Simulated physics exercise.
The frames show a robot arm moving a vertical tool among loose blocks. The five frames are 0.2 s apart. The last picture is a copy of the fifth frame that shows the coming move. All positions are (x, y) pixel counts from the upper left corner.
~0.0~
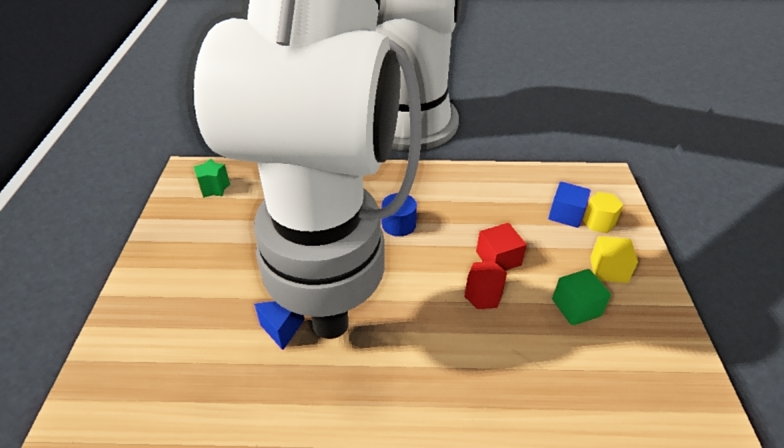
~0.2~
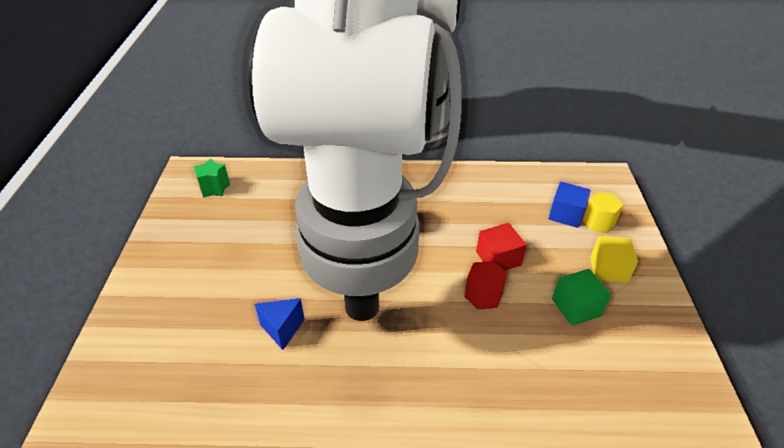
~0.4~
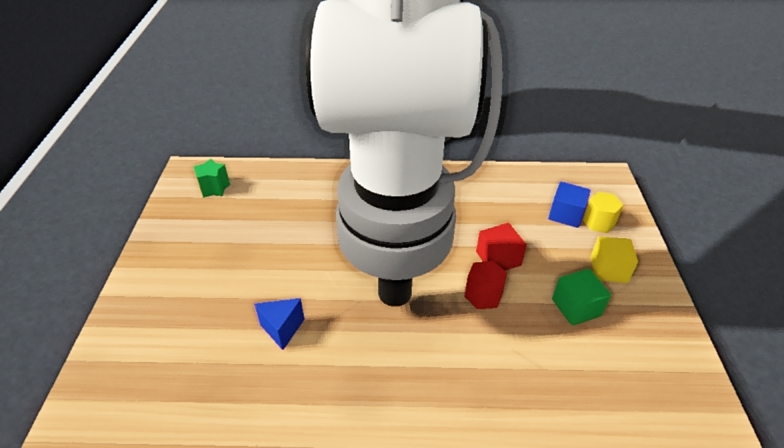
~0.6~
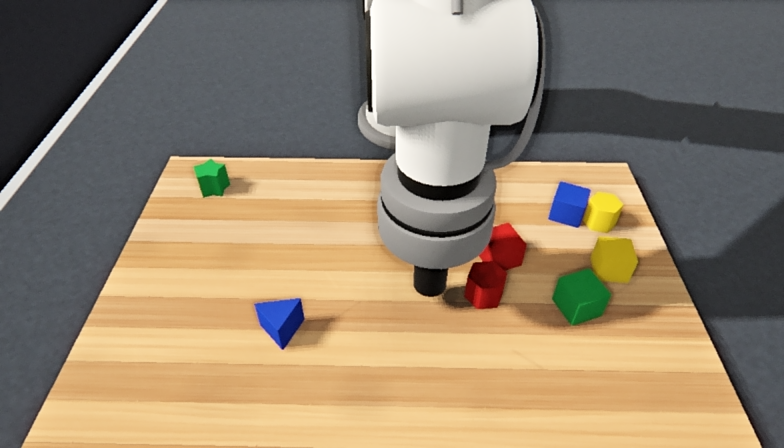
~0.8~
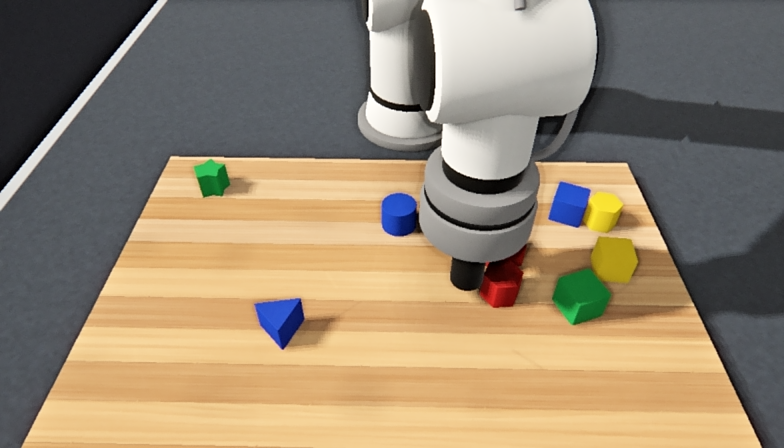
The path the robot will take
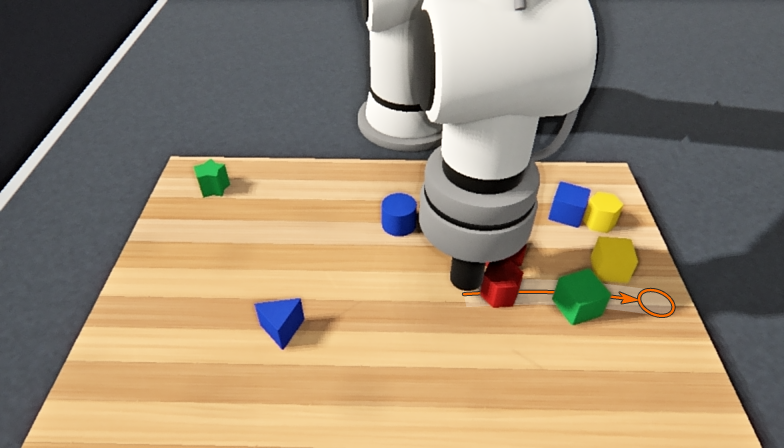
A white robot arm with a black vertical tool starts beside a blue triangular block and glides steadily right across a wooden board, passing in front of a blue cylinder. It reaches two red blocks and nudges the nearer one slightly right, while the green, yellow and other blue blocks stay still.
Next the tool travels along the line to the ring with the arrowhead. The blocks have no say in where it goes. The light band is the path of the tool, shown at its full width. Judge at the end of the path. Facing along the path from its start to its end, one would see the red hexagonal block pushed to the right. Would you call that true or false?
My answer: False.
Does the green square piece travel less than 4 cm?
No, that is not what happens.
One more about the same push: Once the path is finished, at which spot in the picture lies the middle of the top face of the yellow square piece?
Around (650, 232).
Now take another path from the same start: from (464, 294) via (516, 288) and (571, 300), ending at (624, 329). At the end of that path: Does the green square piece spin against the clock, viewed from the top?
I believe not.
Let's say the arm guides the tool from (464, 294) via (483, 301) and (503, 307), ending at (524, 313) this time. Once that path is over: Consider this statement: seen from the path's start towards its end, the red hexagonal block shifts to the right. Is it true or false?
That claim is false.
Path on the board, from (464, 294) by way of (558, 292) to (656, 303).
What follows on the original path. One third of the way, tool (531, 277); red hexagonal block (567, 266), turned 20° anticlockwise; green square piece (605, 286), turned 40° clockwise.
Two thirds of the way, tool (598, 280); red hexagonal block (620, 258), turned 65° anticlockwise; green square piece (642, 293), turned 105° clockwise; yellow square piece (638, 242), turned 45° anticlockwise.
At the end, tool (664, 288); red square piece in place; red hexagonal block (656, 256), turned 105° anticlockwise; green square piece (688, 311), turned 180° clockwise; yellow square piece (650, 232), turned 85° anticlockwise.
